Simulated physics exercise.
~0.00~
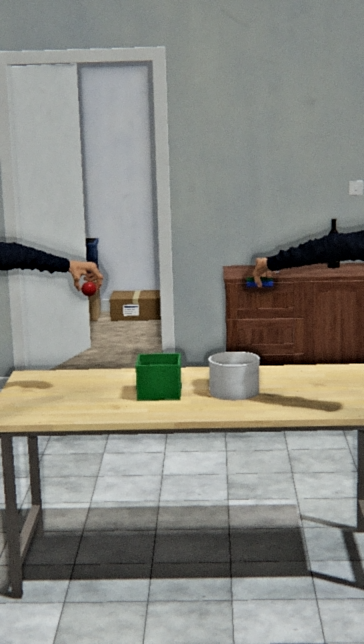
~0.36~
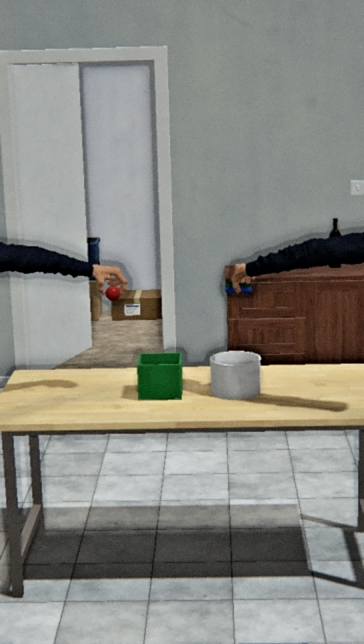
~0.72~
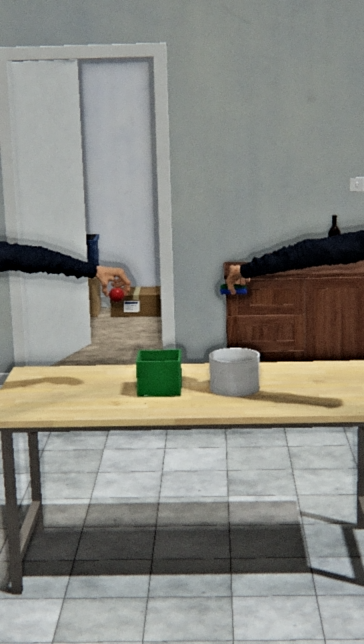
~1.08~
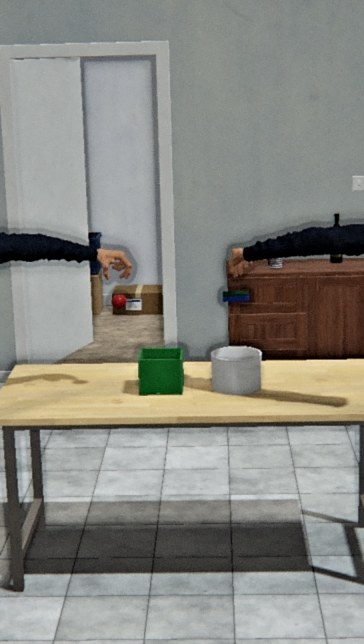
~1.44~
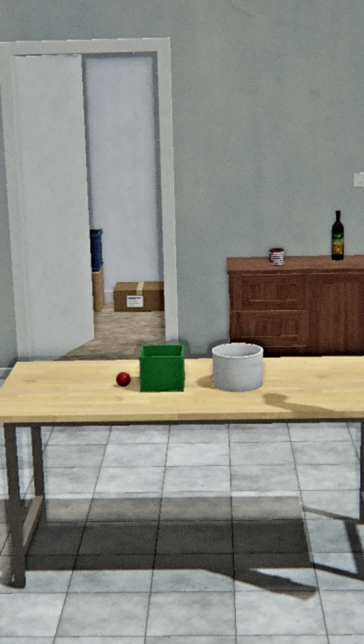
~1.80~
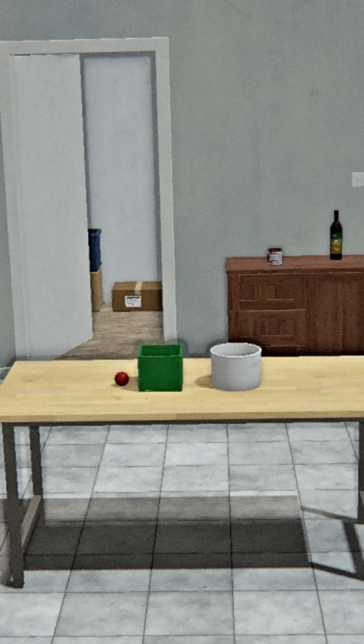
Two hands held a red tomato and a blue sponge above a green basket and a pale pot on a table, moved inward and let go; the tomato landed on the table left of the basket, while the sponge dropped into the pot.
